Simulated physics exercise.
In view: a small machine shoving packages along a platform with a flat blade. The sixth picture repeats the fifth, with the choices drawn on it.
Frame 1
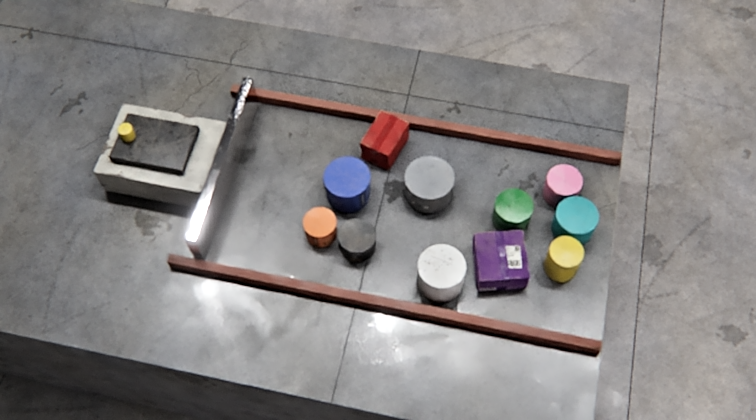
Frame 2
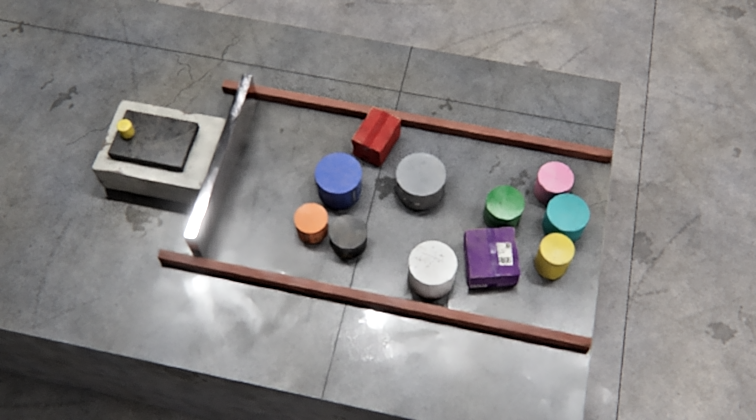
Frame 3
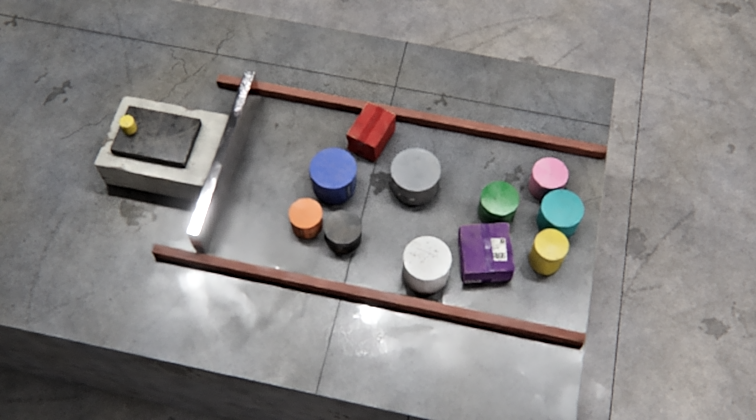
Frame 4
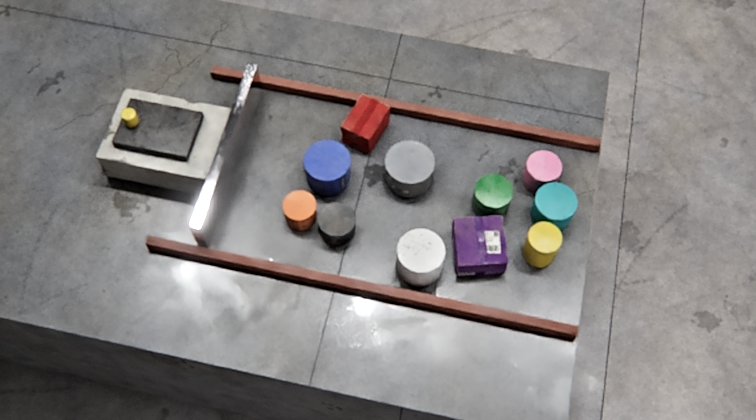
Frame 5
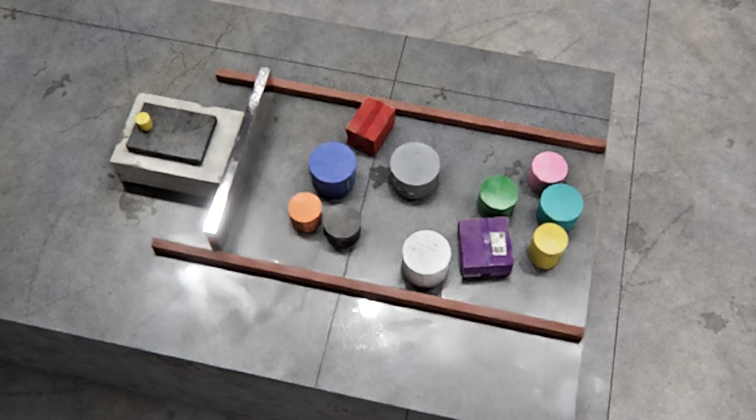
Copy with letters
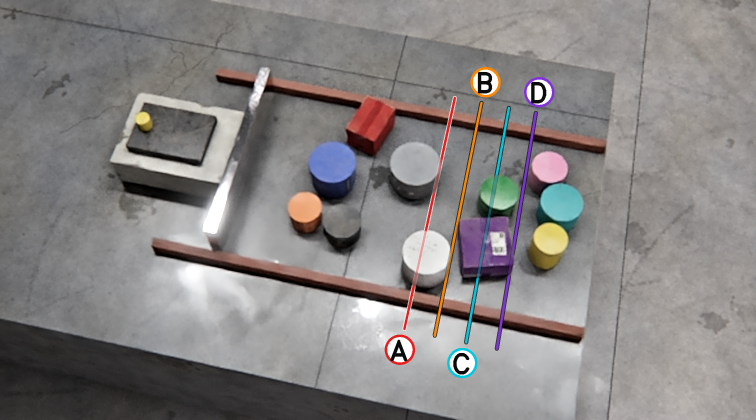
Grey platform holding colourful canisters and boxes between two rails, with a small flat-bladed machine edging right, the items staying still.
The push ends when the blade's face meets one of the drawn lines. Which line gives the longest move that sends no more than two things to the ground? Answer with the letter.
Stop at C.
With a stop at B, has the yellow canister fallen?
No.
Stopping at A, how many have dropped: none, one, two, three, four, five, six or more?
By then, none.
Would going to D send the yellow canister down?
By then, yes.
On the marked copy, A at (431, 206); B at (460, 211); C at (489, 217); D at (518, 223).
Taking C. A third of the way, robot (265, 150); black pail (371, 235); orange pail (341, 217).
Two thirds of the way, robot (354, 168); purple parcel (496, 250); grey pail (488, 163).
When it is over, robot (425, 182); yellow canister (598, 249); turquoise canister (596, 217); none fallen.
As for the rest, A is within the limit but short; B is within the limit but short; D drops three.
